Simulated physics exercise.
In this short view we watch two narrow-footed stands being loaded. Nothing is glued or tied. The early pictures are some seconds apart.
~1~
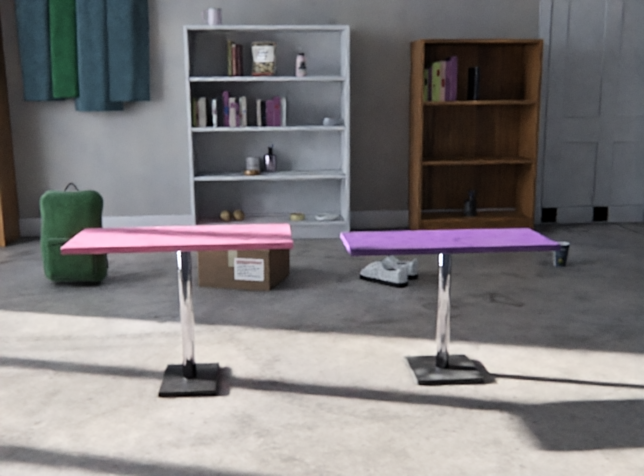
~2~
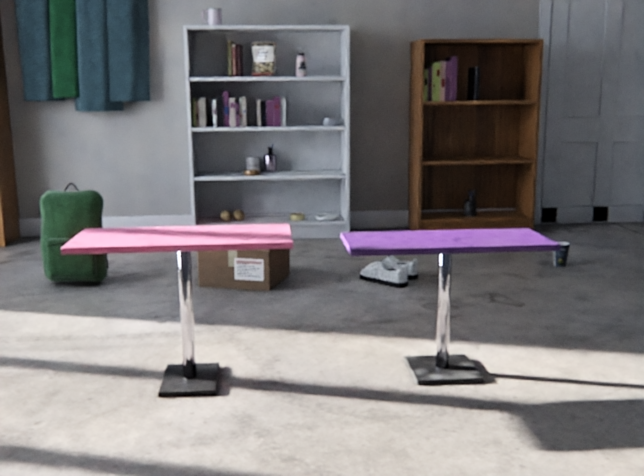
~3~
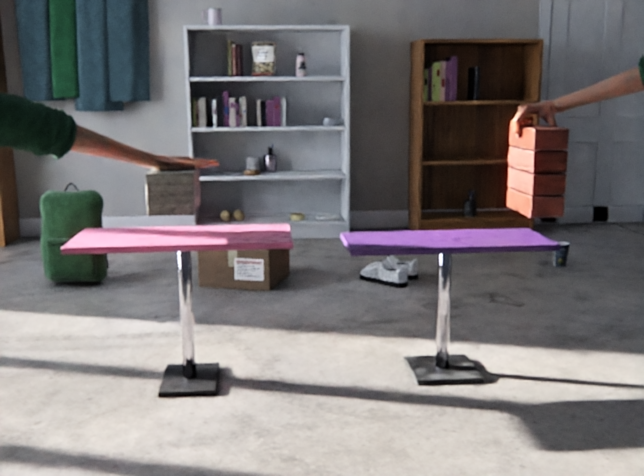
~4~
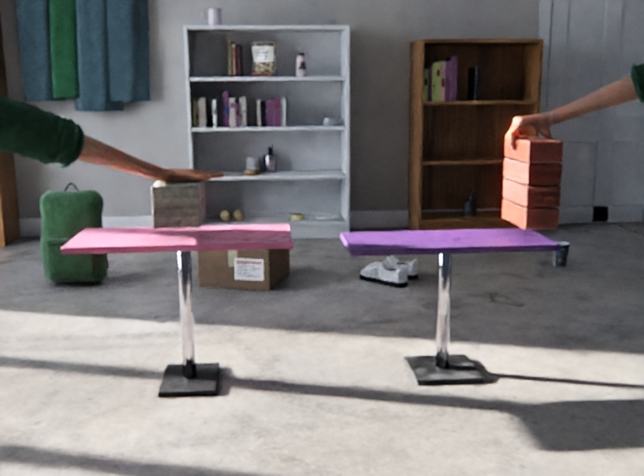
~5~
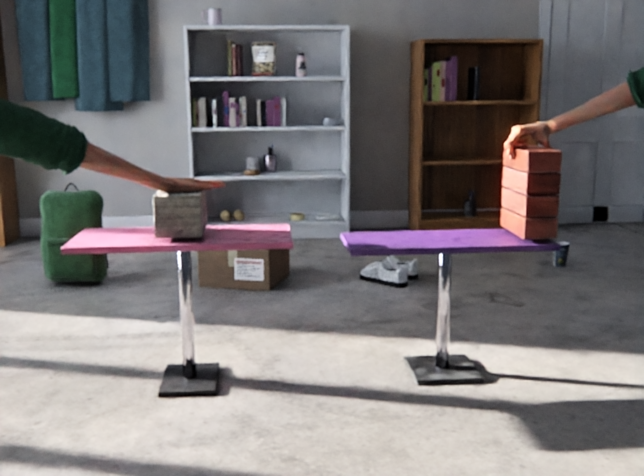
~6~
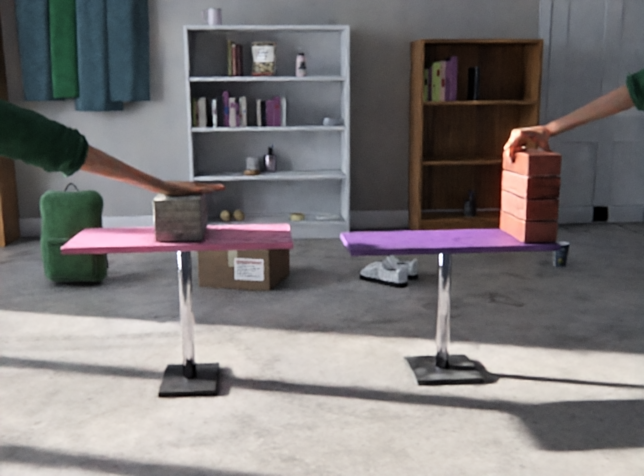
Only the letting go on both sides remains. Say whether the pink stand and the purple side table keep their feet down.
Outcome: The pink stand remains standing. The purple side table fails to stand.
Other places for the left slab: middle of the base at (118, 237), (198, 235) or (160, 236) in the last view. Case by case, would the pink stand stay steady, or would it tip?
Each try in order: It falls, it stays upright, it stays upright.
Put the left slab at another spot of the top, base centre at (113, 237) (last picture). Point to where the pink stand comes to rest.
(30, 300).
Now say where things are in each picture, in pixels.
The first picture shows pink stand (184, 238); purple side table (446, 241).
The second picture shows purple side table (446, 241).
The third picture shows still on the way; pink stand (184, 238); right bricks (536, 170).
The fourth picture shows still on the way; purple side table (446, 241); left slab (180, 201).
The fifth picture shows still on the way; pink stand (184, 238); right bricks (530, 191).
The sixth picture shows in place, still held; pink stand (184, 238); purple side table (446, 241); left slab (181, 214).
Then, 0.44 s after the last picture, pink stand at rest near (184, 238); purple side table tipped 24° from how it was near (491, 238).
At rest, the pink stand holds firm, near (184, 238); the purple side table overbalances, near (542, 283).
